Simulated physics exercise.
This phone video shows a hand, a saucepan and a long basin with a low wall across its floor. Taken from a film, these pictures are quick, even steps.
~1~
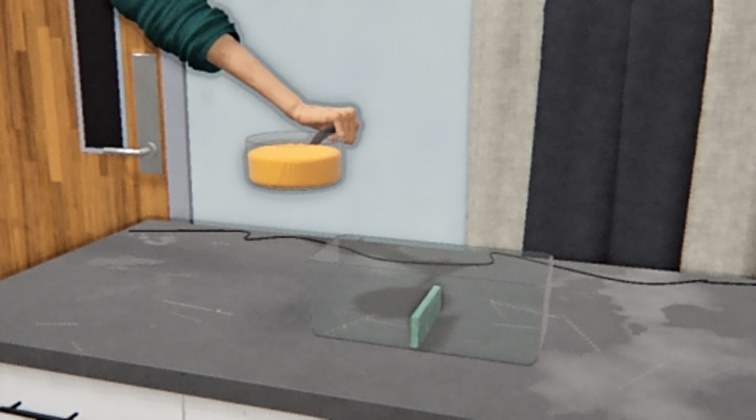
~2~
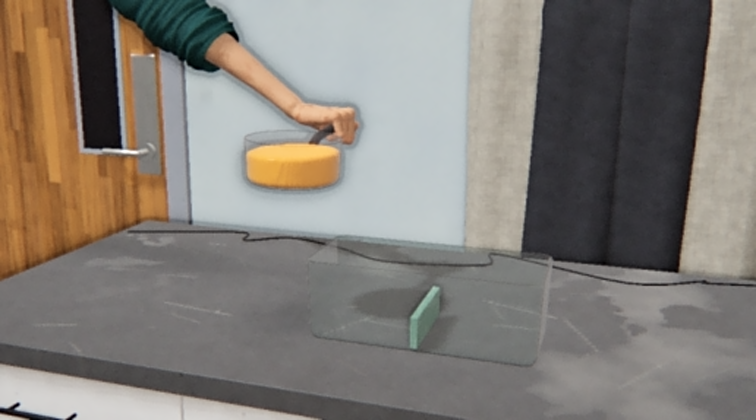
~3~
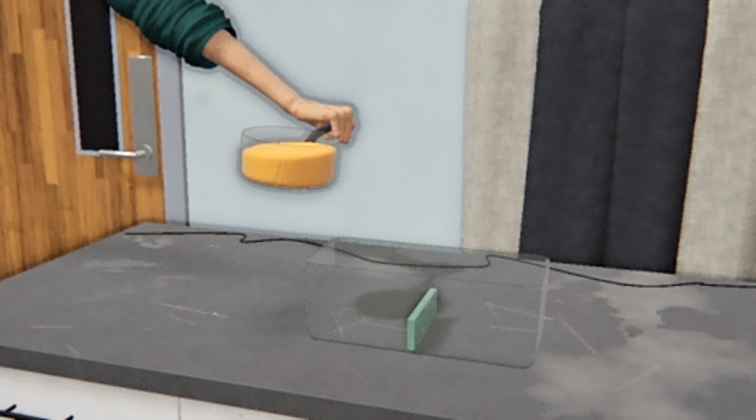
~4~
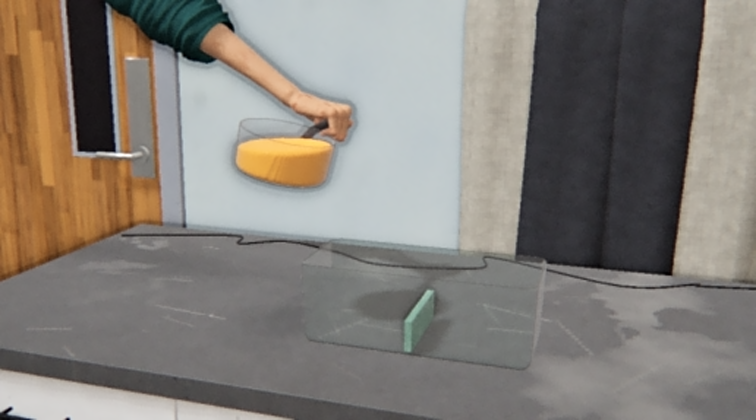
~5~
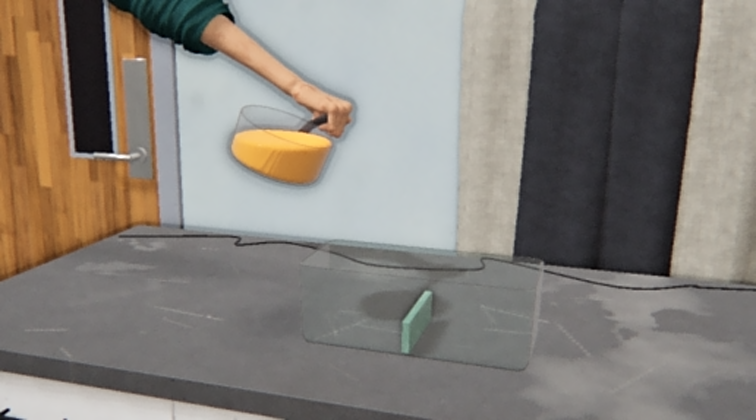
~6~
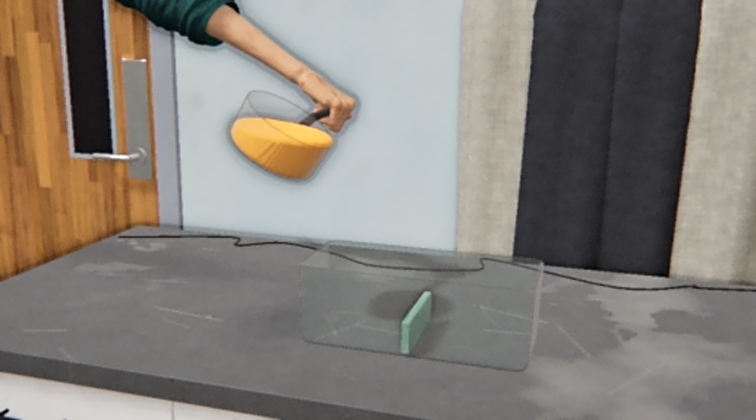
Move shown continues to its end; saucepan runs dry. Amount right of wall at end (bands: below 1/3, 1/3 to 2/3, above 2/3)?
1/3 to 2/3.
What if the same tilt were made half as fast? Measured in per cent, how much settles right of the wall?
It comes to some 25 in a hundred.
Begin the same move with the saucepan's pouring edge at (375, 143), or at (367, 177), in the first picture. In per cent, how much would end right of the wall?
75 %, then 65 %.
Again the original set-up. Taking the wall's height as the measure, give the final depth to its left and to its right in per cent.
30 per cent for the left part, 30 for the right.
A moment on, the saucepan is tipped on its side and 45 per cent is still to pour, 2 is left of the wall and 0 right of it.
Next, the saucepan is tipped on its side and 6 per cent is still to pour, 26 is left of the wall and 33 right of it.
Then the saucepan is tipped on its side and 1 per cent is still to pour, 40 is left of the wall and 46 right of it.
Later the saucepan is tipped on its side and 0 per cent is still to pour, 47 is left of the wall and 45 right of it.
In the end 49 per cent lies left of the wall, 46 right of it and 5 outside.
